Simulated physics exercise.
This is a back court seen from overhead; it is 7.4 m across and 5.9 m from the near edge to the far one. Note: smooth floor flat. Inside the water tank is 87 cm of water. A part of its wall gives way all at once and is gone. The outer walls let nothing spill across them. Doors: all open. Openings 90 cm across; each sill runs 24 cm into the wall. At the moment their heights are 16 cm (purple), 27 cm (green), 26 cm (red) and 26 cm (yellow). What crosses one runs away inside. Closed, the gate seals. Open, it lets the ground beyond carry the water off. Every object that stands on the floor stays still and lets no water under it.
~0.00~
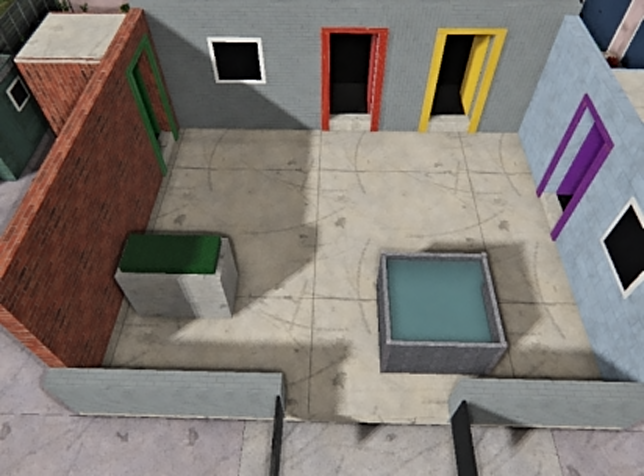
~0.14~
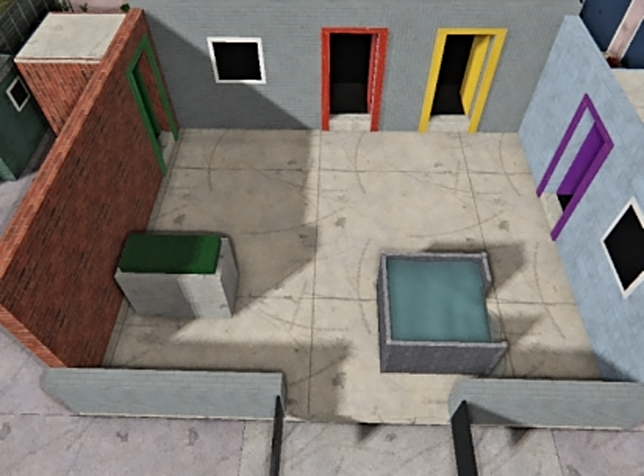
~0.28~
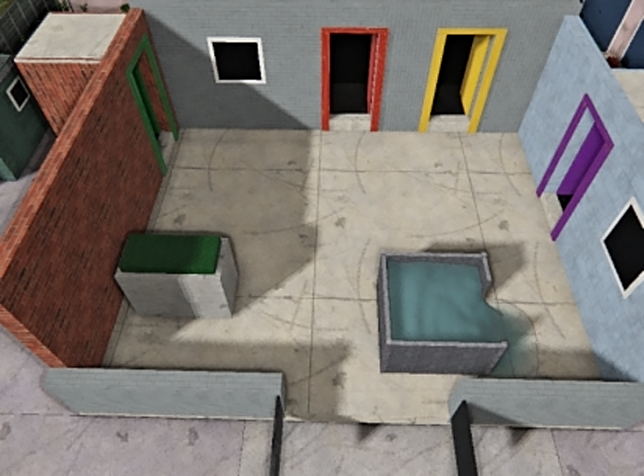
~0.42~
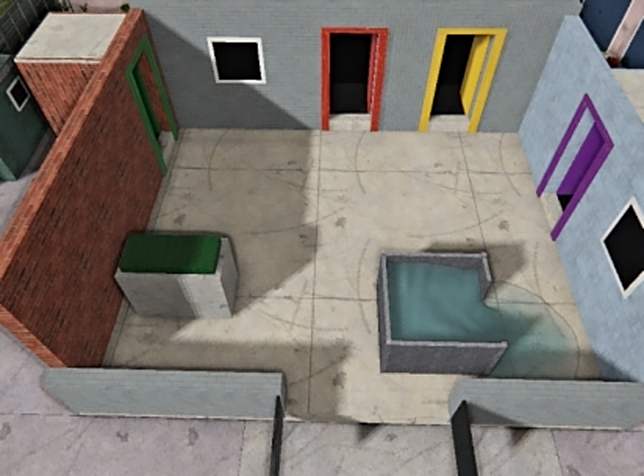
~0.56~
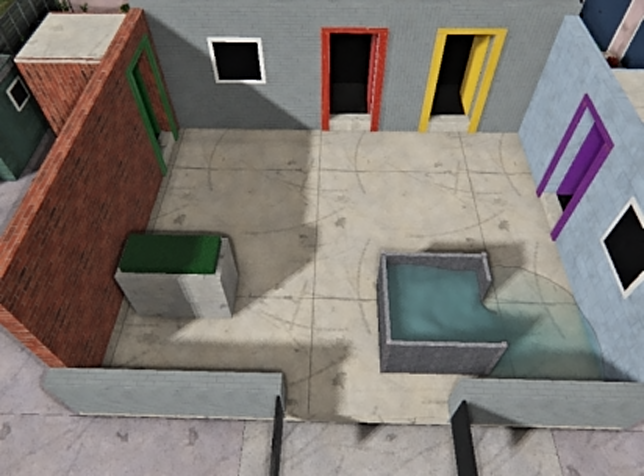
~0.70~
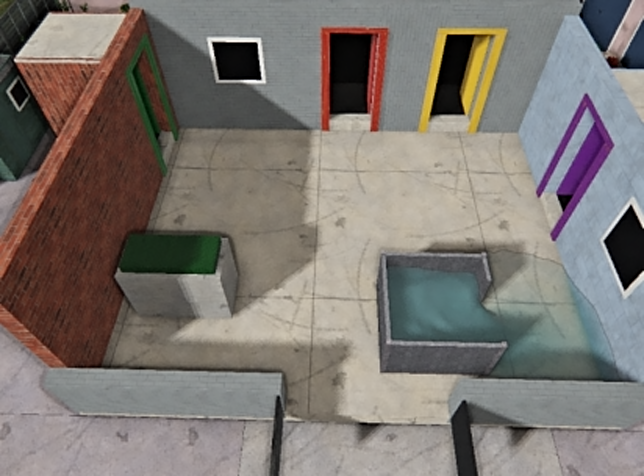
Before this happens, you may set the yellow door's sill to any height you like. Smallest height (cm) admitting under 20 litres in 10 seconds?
Roughly 14 cm.
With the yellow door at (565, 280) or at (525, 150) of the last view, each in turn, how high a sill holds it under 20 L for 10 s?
20 and 11.5 cm.
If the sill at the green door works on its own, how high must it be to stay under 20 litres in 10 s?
The green one would have to be about 6.5 cm high.
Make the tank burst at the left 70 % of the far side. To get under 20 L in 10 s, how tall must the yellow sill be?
Some 15 cm.
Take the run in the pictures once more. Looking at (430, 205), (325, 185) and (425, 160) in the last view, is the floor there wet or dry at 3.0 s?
So the three spots come out swamped, spared, swamped, in that order.
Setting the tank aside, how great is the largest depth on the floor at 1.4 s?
I'd estimate roughly 56 cm.
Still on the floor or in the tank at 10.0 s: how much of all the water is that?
I'd estimate some 92 in a hundred.
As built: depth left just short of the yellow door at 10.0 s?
About 5.5 cm.
After 1.4 s water covers 10 % of the floor, deepest (56 cm) near (610, 404); it has not reached the yellow door.
After 3.0 s water covers 35 % of the floor, deepest (26 cm) near (519, 137); 21 cm at the yellow door, 0 litres in over its 26 cm sill.
After 10.0 s water covers 85 % of the floor, deepest (10 cm) near (132, 276); 6 cm at the yellow door, 0 litres in over its 26 cm sill.
At the yellow door as built, the water arrived by 2.6 s and peaked near 22 cm at 3.2 s.
With a sill of 11 cm, 44 litres would have come in within the 10 s; with 15 cm, 13 litres. So under 20 litres takes about 14 cm.
